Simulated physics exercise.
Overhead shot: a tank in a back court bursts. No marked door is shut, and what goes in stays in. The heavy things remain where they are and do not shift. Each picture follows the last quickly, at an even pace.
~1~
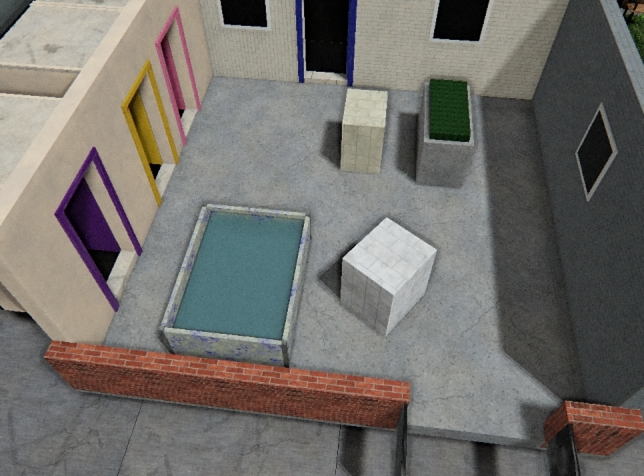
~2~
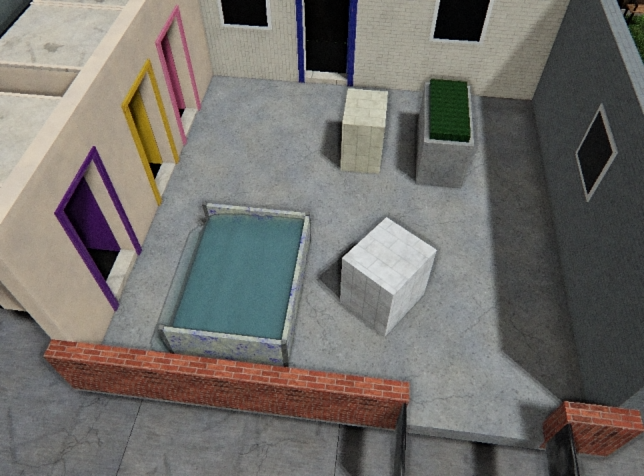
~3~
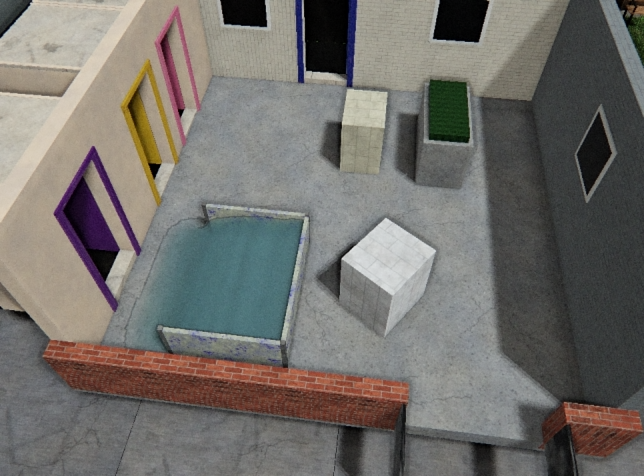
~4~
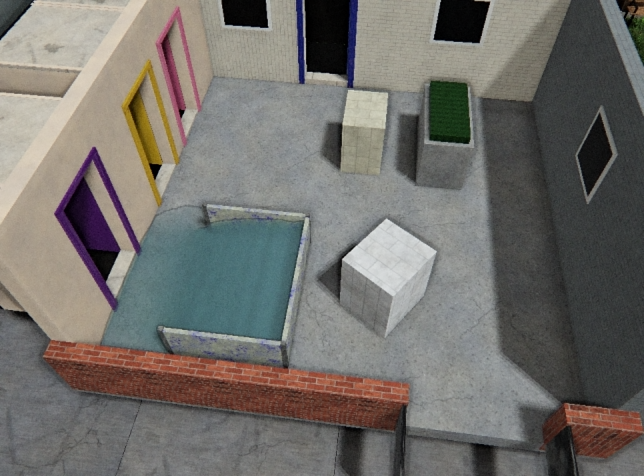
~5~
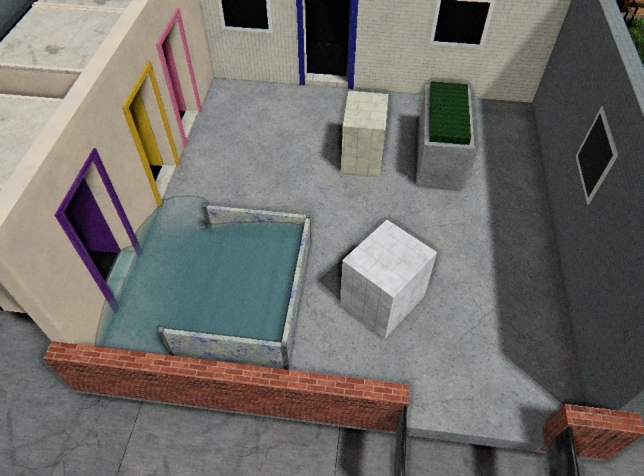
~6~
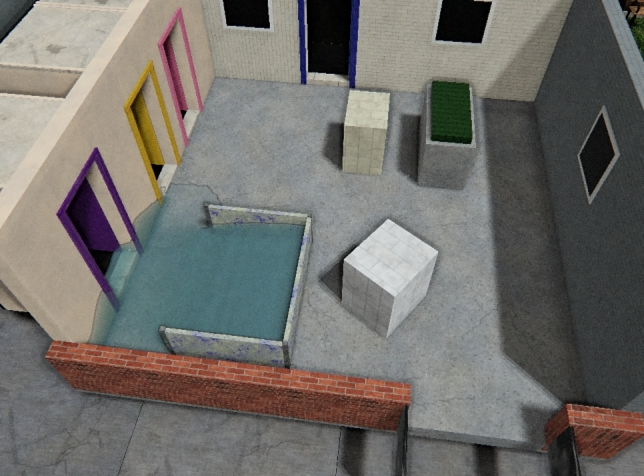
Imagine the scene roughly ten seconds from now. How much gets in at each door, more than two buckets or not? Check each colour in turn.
Most likely the blue door gets two buckets or less; most likely the purple door gets too much water; most likely the pink door gets two buckets or less; most likely the yellow door gets too much water.
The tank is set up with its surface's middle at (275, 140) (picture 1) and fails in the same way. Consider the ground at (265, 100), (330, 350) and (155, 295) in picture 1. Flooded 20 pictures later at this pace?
Check in sequence: Soaked through, still parched, soaked through.
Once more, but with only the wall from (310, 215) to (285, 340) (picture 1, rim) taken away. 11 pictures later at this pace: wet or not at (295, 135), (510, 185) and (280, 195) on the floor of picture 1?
Sequence: Spared / wetted / spared.
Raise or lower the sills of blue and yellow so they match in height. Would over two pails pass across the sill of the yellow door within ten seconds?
My answer: Yellow keeps within bounds.
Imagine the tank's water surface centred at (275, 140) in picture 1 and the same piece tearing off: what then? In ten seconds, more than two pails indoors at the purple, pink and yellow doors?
Afterwards, purple undershoots; pink overshoots; yellow overshoots.
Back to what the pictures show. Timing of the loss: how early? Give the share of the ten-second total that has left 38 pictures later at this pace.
Roughly 90 %.
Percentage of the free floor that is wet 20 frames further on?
About 45 %.
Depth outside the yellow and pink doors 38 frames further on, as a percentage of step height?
First 200 percent, then 50 percent.
A moment on, water covers 15 % of the floor; the blue door not reached, the purple door far over two buckets in, the pink door not reached, the yellow door under two buckets in.
Next, water covers 25 % of the floor; the blue door not reached, the purple door far over two buckets in, the pink door wet at the sill, nothing in, the yellow door under two buckets in.
Then, water covers 45 % of the floor; the blue door wet at the sill, nothing in, the purple door far over two buckets in, the pink door wet at the sill, nothing in, the yellow door over two buckets in.
Later, water covers 60 % of the floor; the blue door wet at the sill, nothing in, the purple door far over two buckets in, the pink door wet at the sill, nothing in, the yellow door over two buckets in.
In the end, water covers 90 % of the floor; the blue door wet at the sill, nothing in, the purple door far over two buckets in, the pink door wet at the sill, nothing in, the yellow door over two buckets in.
